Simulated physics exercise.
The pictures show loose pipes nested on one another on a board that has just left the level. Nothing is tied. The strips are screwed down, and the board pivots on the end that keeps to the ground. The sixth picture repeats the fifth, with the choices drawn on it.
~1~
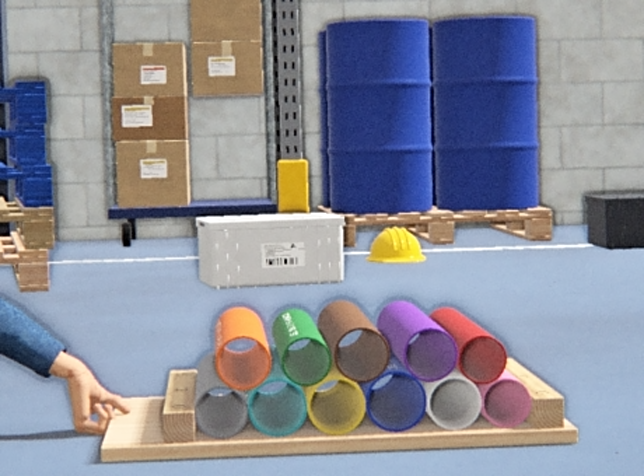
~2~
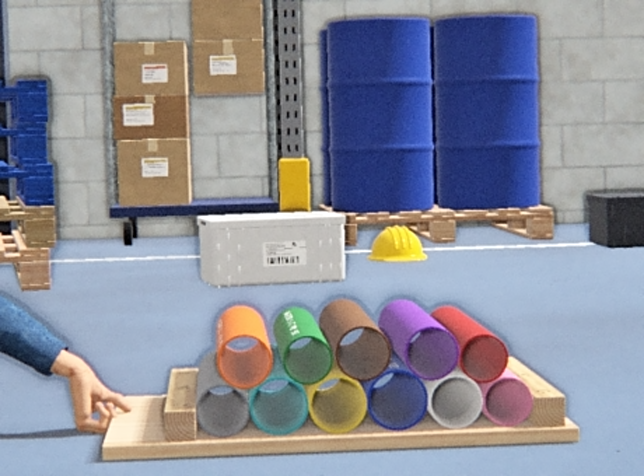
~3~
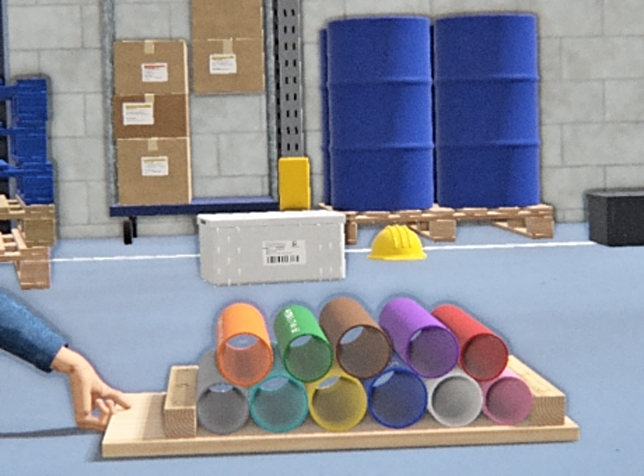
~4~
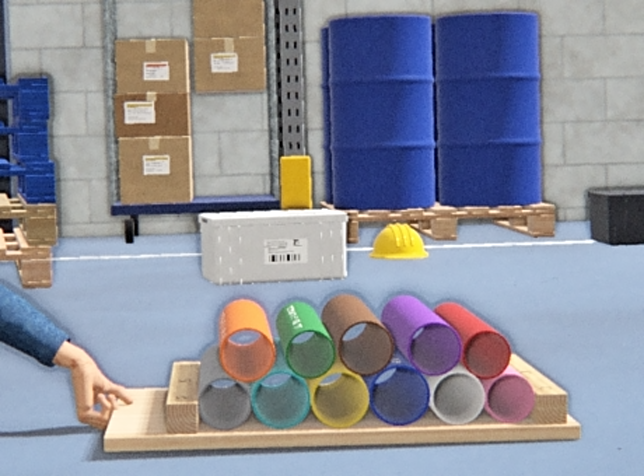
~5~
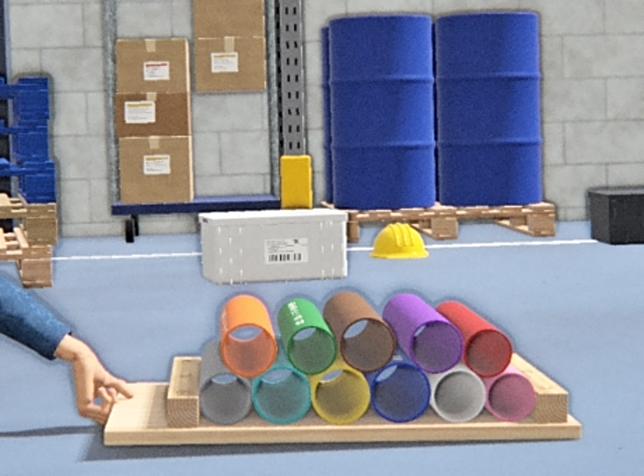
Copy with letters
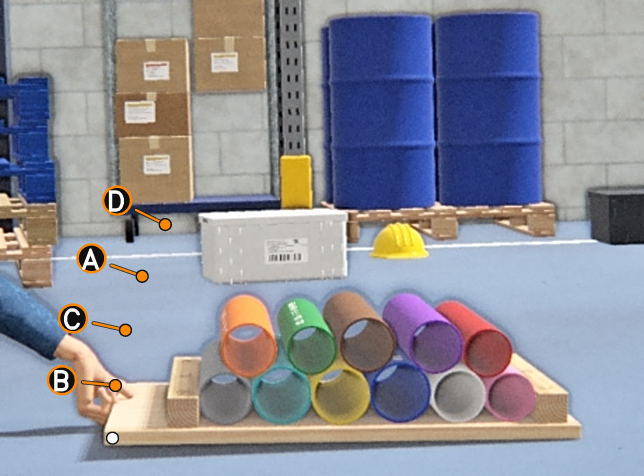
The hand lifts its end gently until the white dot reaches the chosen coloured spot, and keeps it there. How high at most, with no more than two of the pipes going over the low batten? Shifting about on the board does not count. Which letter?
D is the limit.
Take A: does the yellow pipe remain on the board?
The yellow pipe: Yes.
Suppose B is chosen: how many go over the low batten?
It comes to none.
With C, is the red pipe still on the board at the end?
Yes, with C.
On the marked copy, A at (142, 276); B at (115, 385); C at (125, 330); D at (165, 224); the white dot at (112, 438).
With D. Early on, board at 17°.
Further on, board at 28°.
At the end, board at 28°, two over the low batten (purple, red).
As for the rest, A none over the low batten; B none over the low batten; C none over the low batten.
